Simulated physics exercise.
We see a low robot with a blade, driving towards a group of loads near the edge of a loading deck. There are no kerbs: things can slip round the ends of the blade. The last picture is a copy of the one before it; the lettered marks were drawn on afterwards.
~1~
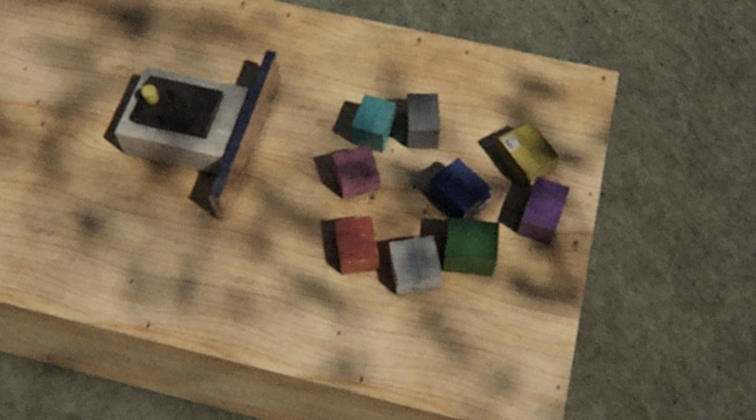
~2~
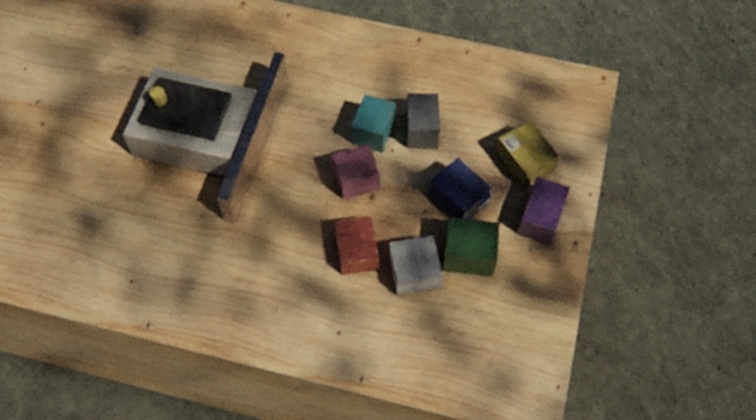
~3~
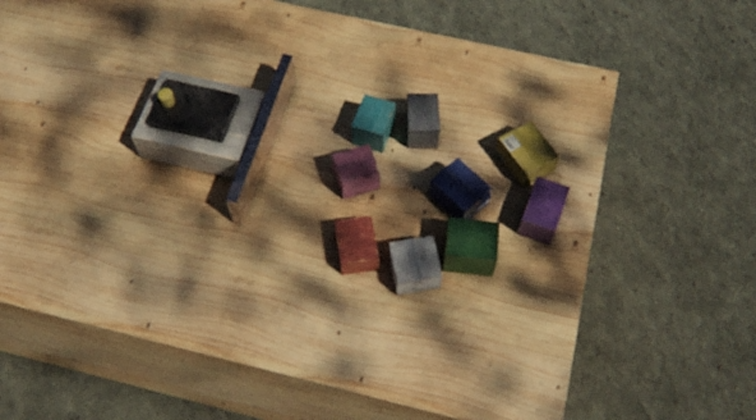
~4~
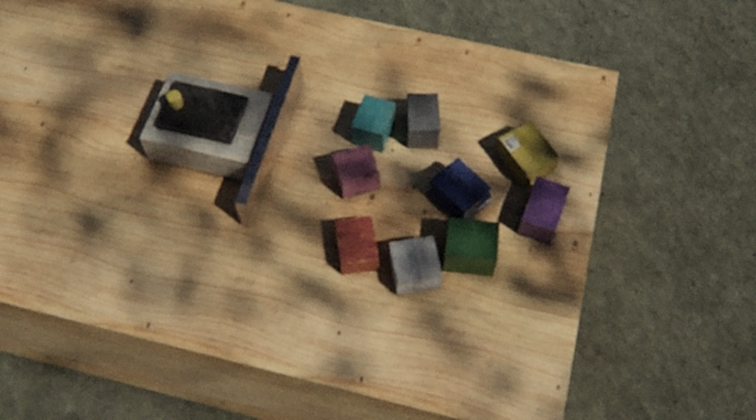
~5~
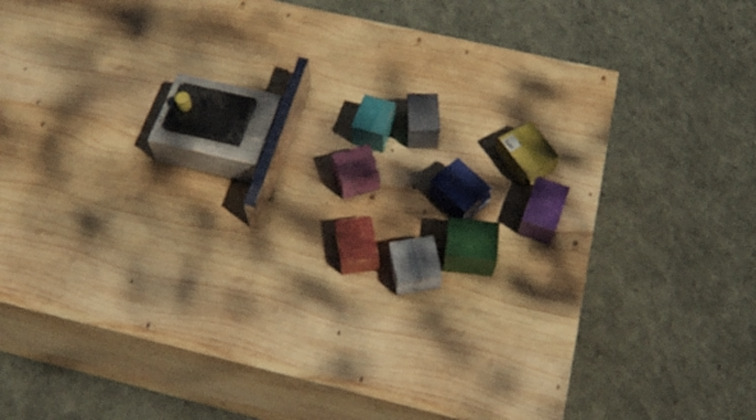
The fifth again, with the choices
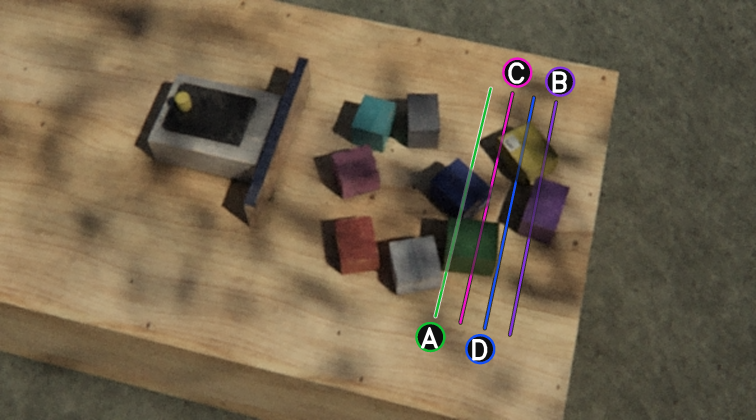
A low robot with a dark blue blade crept slowly to the right across a wooden deck, moving a short way closer to a cluster of coloured blocks, which all stayed where they were.
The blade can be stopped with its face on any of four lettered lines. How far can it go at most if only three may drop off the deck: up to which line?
At B, and not beyond.
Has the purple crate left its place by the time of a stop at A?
Yes.
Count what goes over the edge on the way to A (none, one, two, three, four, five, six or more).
In all, none.
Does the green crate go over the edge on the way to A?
No.
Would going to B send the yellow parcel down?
By then, yes.
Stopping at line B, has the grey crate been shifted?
Yes.
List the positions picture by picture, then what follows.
In the first frame, yellow parcel (526, 154); blue parcel (460, 192); pink parcel (356, 172).
In the second frame, robot (192, 109); green crate (471, 247).
In the third frame, robot (200, 111); grey crate (423, 121).
In the fourth frame, robot (209, 113); white box (415, 265).
In the fifth frame, robot (217, 115); yellow parcel (526, 154); blue parcel (460, 192); pink parcel (356, 172).
On the copy, A at (465, 195); B at (535, 210); C at (488, 200); D at (511, 205).
On B. First, robot (306, 134); grey crate (437, 124); red crate (369, 250).
Then, robot (399, 155); purple crate (569, 219); yellow parcel (569, 165).
Finally, robot (472, 171); yellow parcel over the edge; purple crate over the edge; three fallen.
By contrast, A is within the limit but short; C is within the limit but short; D is within the limit but short.
